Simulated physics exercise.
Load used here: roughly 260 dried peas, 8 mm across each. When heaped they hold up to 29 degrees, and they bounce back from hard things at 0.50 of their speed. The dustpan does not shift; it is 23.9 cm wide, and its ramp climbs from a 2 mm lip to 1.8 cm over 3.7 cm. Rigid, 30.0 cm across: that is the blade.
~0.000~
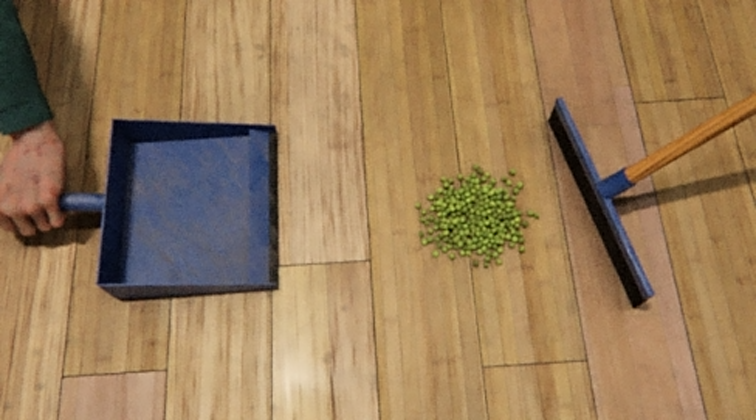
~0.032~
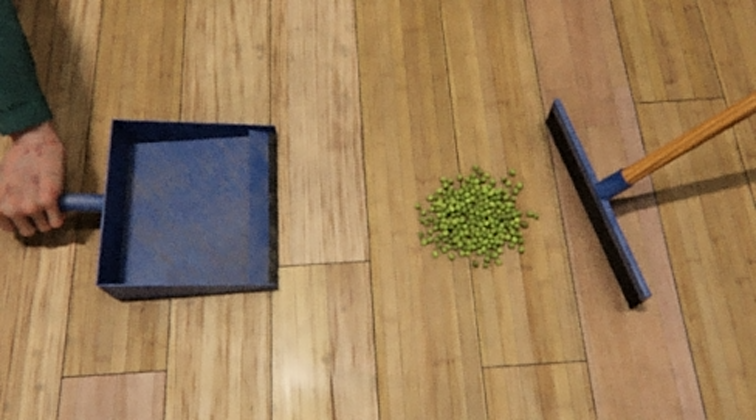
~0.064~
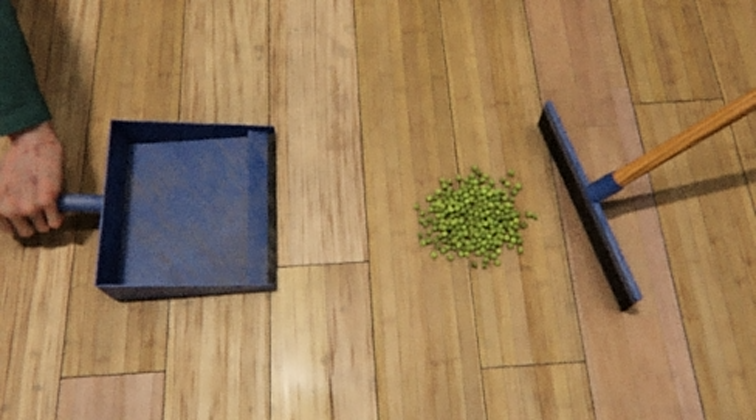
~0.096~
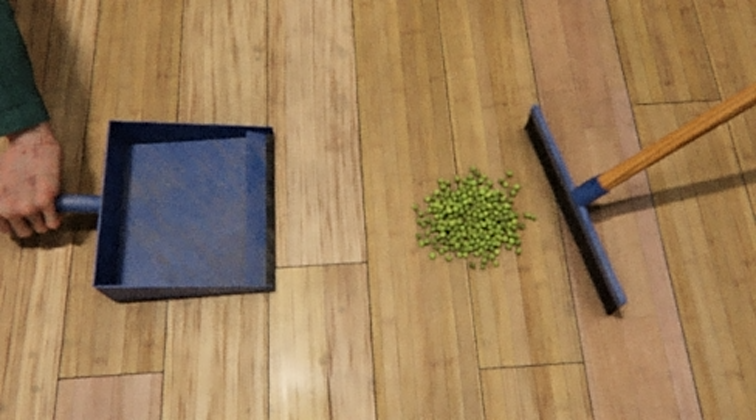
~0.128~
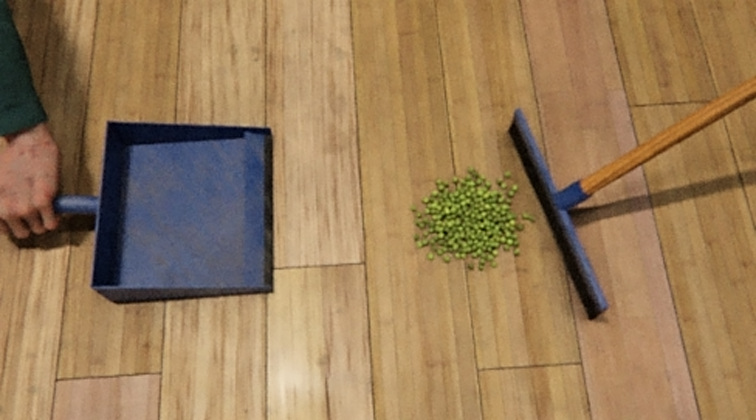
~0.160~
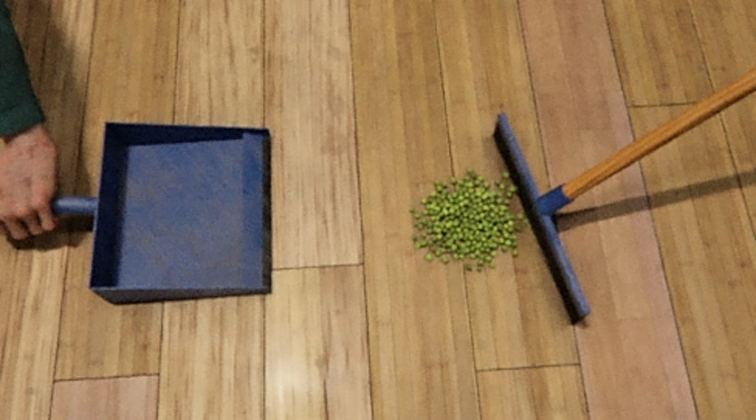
On a wooden plank floor, a hand held a blue dustpan still at the left while a wooden-handled broom slid left from the right side, until its blade reached the edge of a small pile of green peas.
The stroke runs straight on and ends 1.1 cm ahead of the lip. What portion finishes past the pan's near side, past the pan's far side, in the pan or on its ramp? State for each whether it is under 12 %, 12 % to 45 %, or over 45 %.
At the end, near side: A middling share. Far side: A small share. Pan: A middling share.
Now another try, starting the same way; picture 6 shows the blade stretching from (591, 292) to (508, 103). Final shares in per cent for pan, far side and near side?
Pan 5; far 0; near 20.
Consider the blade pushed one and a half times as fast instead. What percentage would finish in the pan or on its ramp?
I'd put it at roughly 25 per cent.
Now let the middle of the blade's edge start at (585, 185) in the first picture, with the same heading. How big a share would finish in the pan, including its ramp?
Close to 15 in a hundred.
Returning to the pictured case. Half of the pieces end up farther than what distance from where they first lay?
About 30 cm.
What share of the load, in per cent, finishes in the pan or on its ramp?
Roughly 20 in a hundred come to rest there.
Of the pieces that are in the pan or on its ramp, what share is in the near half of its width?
Close to 90 %.
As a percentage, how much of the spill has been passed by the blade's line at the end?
5 %.
After 0.40 s, middle of the blade 20 cm from the lip; 0 % over the lip, far side 0 %, near side 15 %.
After 0.55 s, middle of the blade 10 cm from the lip; 0 % over the lip, far side 0 %, near side 25 %.
After 0.83 s, middle of the blade 5 cm from the lip; 20 % over the lip, far side 0 %, near side 35 %.
At rest (1.6 s), near side 35 %, far side 0 %, pan 20 %, in front of the lip or behind the blade 45 %.
